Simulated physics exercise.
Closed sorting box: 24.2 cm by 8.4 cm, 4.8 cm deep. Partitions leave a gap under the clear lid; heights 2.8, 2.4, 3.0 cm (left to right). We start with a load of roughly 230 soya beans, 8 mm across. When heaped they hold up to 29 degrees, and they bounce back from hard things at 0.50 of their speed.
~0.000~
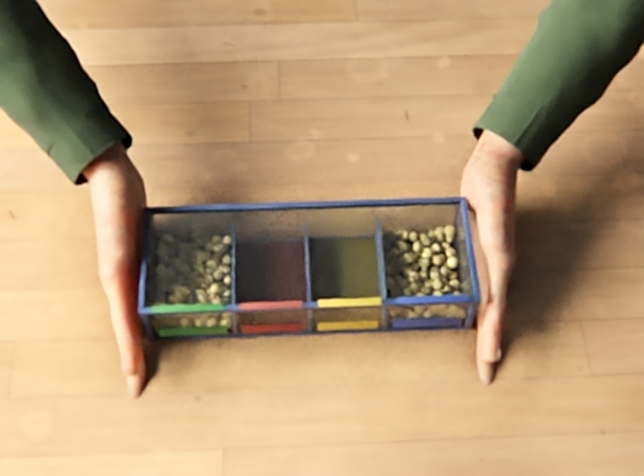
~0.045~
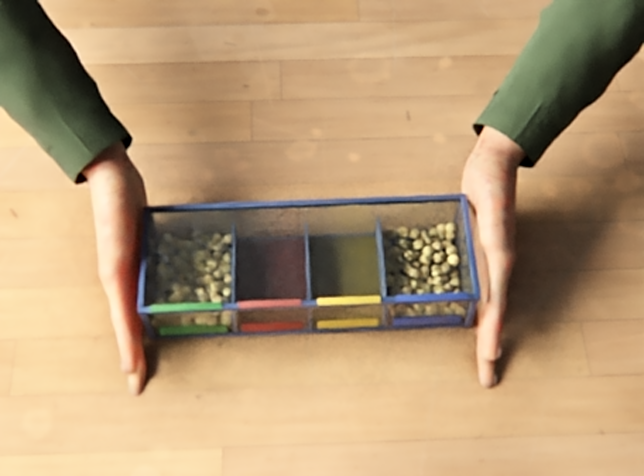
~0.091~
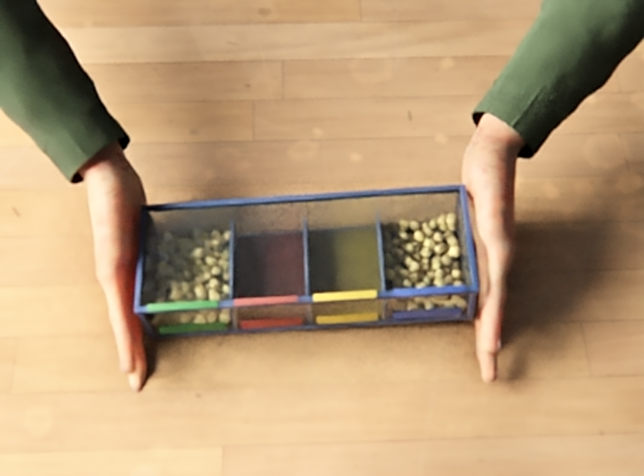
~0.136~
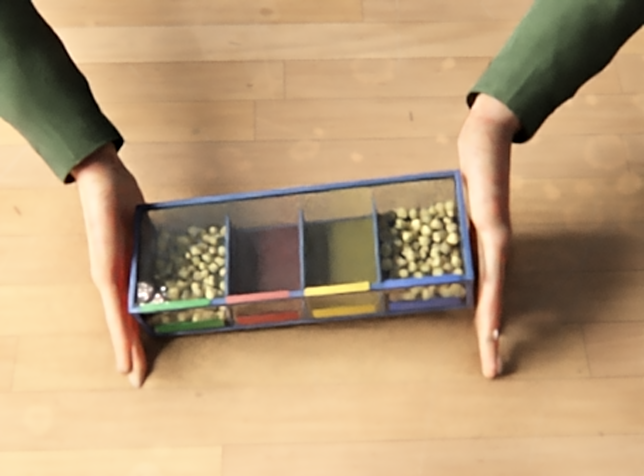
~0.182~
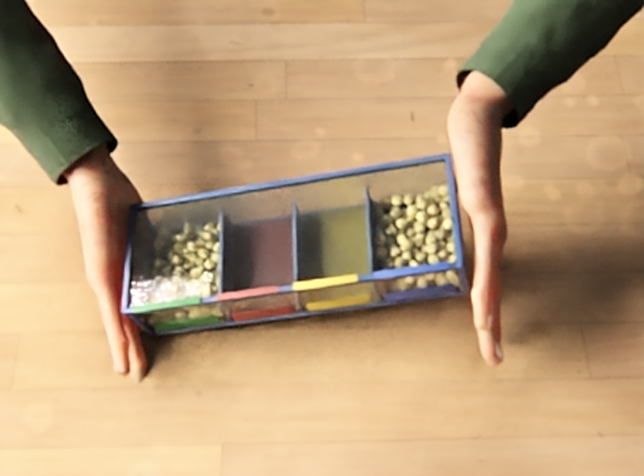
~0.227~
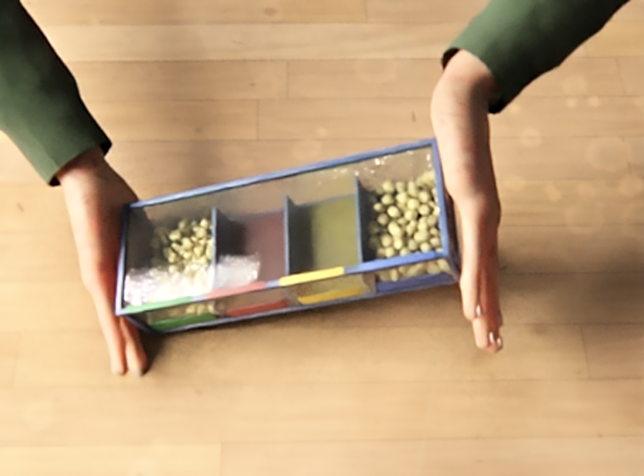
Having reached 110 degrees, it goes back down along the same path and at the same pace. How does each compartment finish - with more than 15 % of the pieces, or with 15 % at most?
Red compartment: At most 15 %, blue compartment: At most 15 %, green compartment: More than 15 %, yellow compartment: At most 15 %.
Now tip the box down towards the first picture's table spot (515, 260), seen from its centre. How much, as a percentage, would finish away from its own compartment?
That comes to around 60 per cent.
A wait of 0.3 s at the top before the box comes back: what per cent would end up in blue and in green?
You'd end up with blue at 5 per cent and green at 90 per cent.
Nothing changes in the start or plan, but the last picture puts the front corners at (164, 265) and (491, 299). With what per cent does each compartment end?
Each compartment ends like this: Red 0 per cent, blue 95 per cent, green 0 per cent, yellow 5 per cent.
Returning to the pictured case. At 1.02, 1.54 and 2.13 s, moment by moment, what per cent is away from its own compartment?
Estimates: 20 / 35 / 35.
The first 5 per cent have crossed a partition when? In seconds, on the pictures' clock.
I'd put it at about 0.90 seconds on the clock.
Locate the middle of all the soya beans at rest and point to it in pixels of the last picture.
Near (193, 289).
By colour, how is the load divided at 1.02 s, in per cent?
Red 5, blue 20, green 65, yellow 15.
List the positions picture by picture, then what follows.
The first picture shows box tilt 0 degrees, front corners at (145, 309) and (475, 297); blue 40 %, green 60 %.
The second picture shows box tilt 1 degrees, front corners at (144, 308) and (475, 295).
The third picture shows box tilt 4 degrees, front corners at (141, 308) and (473, 288), lowest corner left front.
The fourth picture shows box tilt 10 degrees, front corners at (135, 308) and (467, 276), lowest corner left front.
The fifth picture shows box tilt 15 degrees, front corners at (129, 309) and (457, 263), lowest corner left front.
The sixth picture shows box tilt 21 degrees, front corners at (123, 310) and (444, 252), lowest corner left front; blue 40 %, green 60 %. Its pace works out near 125 degrees a second.
Then, at 1.02 s, tilt 110 degrees; red 5 %, blue 20 %, green 65 %, yellow 15 %.
After 1.54 s, tilt 48 degrees; red 5 %, blue 5 %, green 85 %.
Then, at 2.13 s, tilt 0 degrees; red 5 %, blue 5 %, green 85 %, yellow 5 %.
By 2.5 s all is still; red 5 %, blue 5 %, green 85 %, yellow 5 %.
